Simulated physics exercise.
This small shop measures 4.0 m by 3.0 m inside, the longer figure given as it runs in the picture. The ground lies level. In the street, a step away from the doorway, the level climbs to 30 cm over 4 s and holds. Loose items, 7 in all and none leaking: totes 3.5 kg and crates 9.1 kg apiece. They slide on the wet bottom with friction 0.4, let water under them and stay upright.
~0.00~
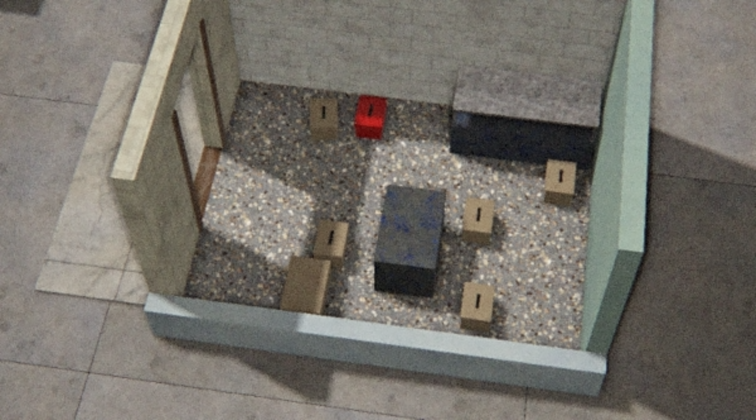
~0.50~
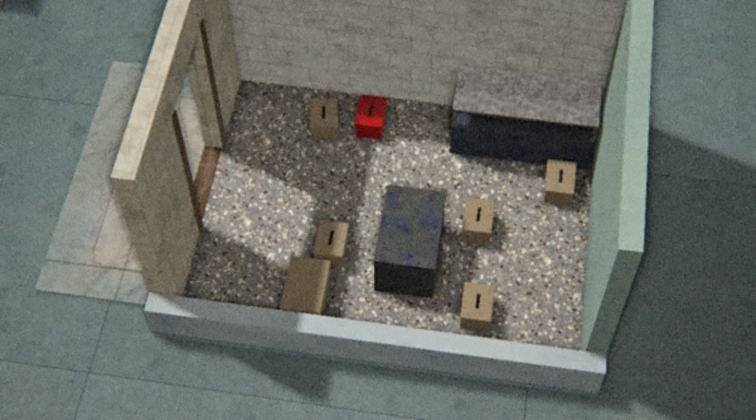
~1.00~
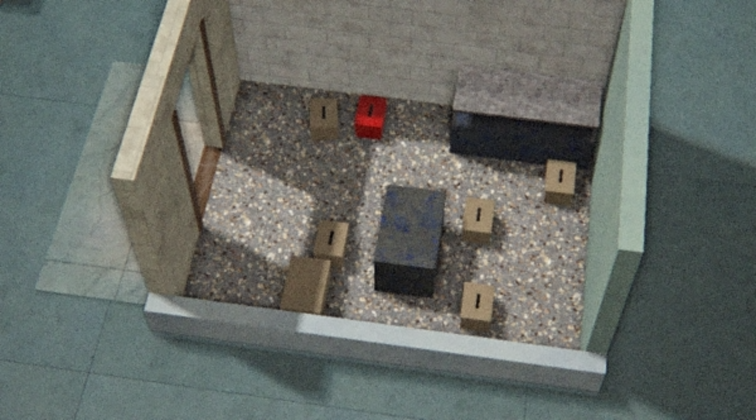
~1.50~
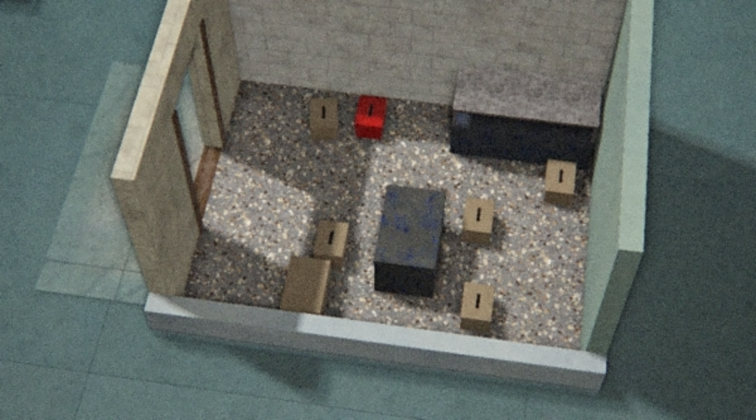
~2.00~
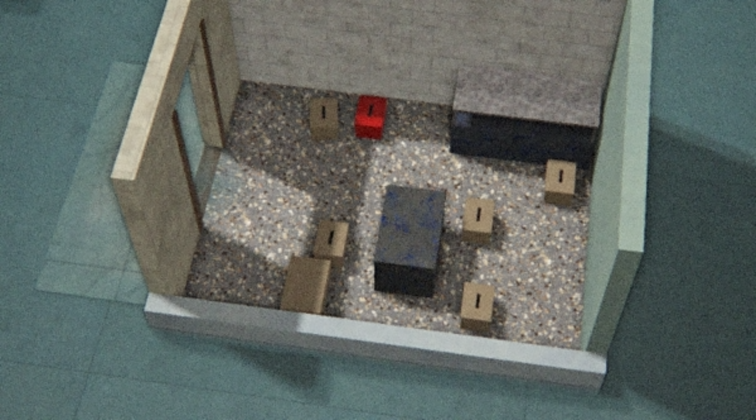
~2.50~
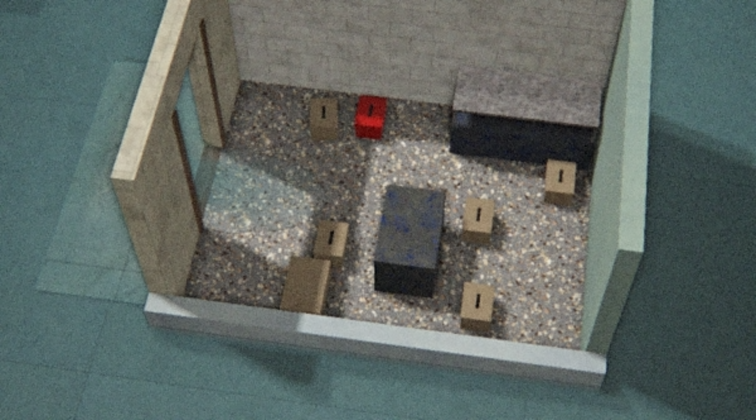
Water spread over the paving around a small open-topped shop, then crept in through the doorway on the left and across the nearby floor, while the red tote and the tan boxes stayed put.
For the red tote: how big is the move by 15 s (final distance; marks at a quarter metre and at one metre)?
Red tote is nudged along.
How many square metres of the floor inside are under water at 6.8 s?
Roughly 11.0 m2.
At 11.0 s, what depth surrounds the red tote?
About 11 cm.
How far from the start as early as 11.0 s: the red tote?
Roughly 120 cm by then.
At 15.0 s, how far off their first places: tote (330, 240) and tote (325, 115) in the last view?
In turn: 200 cm, 80 cm.
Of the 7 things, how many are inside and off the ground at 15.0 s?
I count 7.
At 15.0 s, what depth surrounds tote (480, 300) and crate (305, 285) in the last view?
About 22 and 18 cm.
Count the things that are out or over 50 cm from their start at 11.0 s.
5 of them.
After 3.5 s the red tote is near (371, 111), 0.0 m from its start, aground; 1 afloat.
After 6.8 s the red tote is near (434, 94), 0.7 m from its start, afloat; 7 afloat.
After 11.0 s the red tote is near (275, 82), 1.1 m from its start, afloat; 7 afloat.
After 15.0 s the red tote is near (329, 94), 0.5 m from its start, afloat; 7 afloat.
